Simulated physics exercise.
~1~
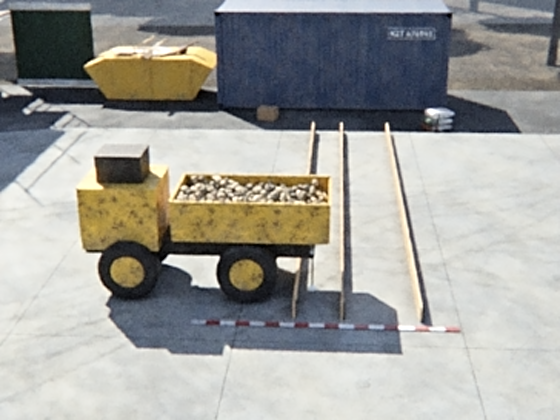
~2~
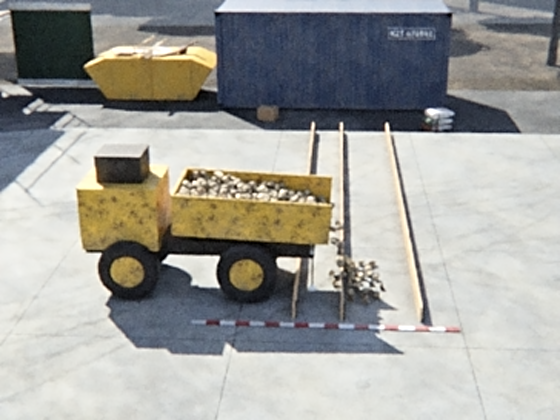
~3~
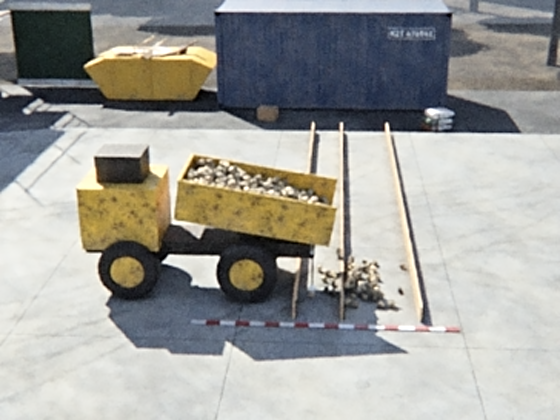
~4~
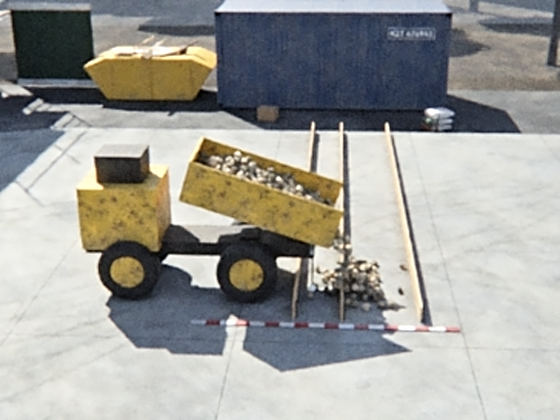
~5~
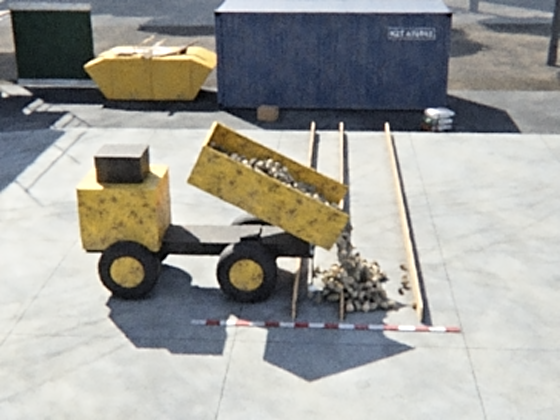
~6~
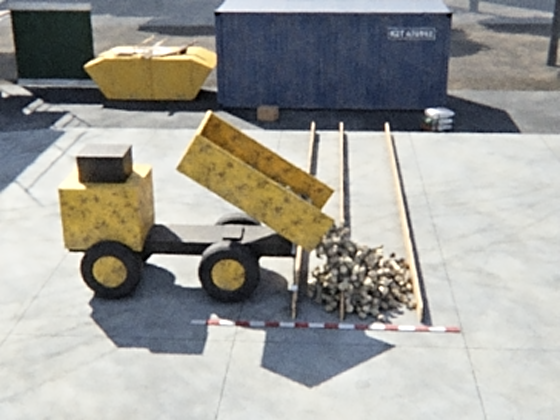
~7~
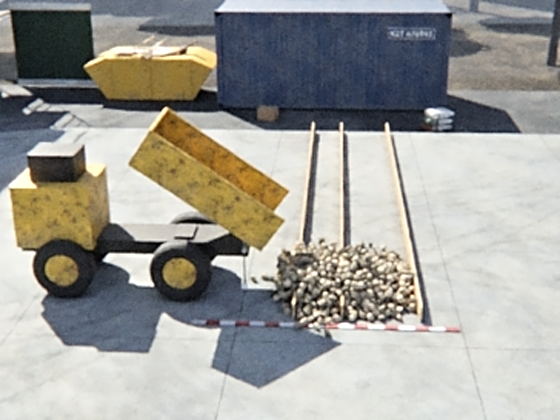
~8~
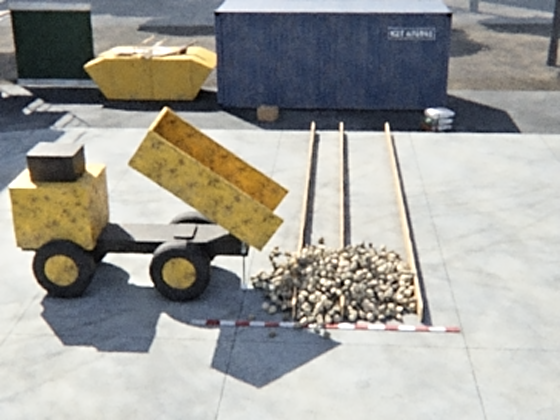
A yellow tipper raises its body, spills its stones between the planks, and pulls away left.
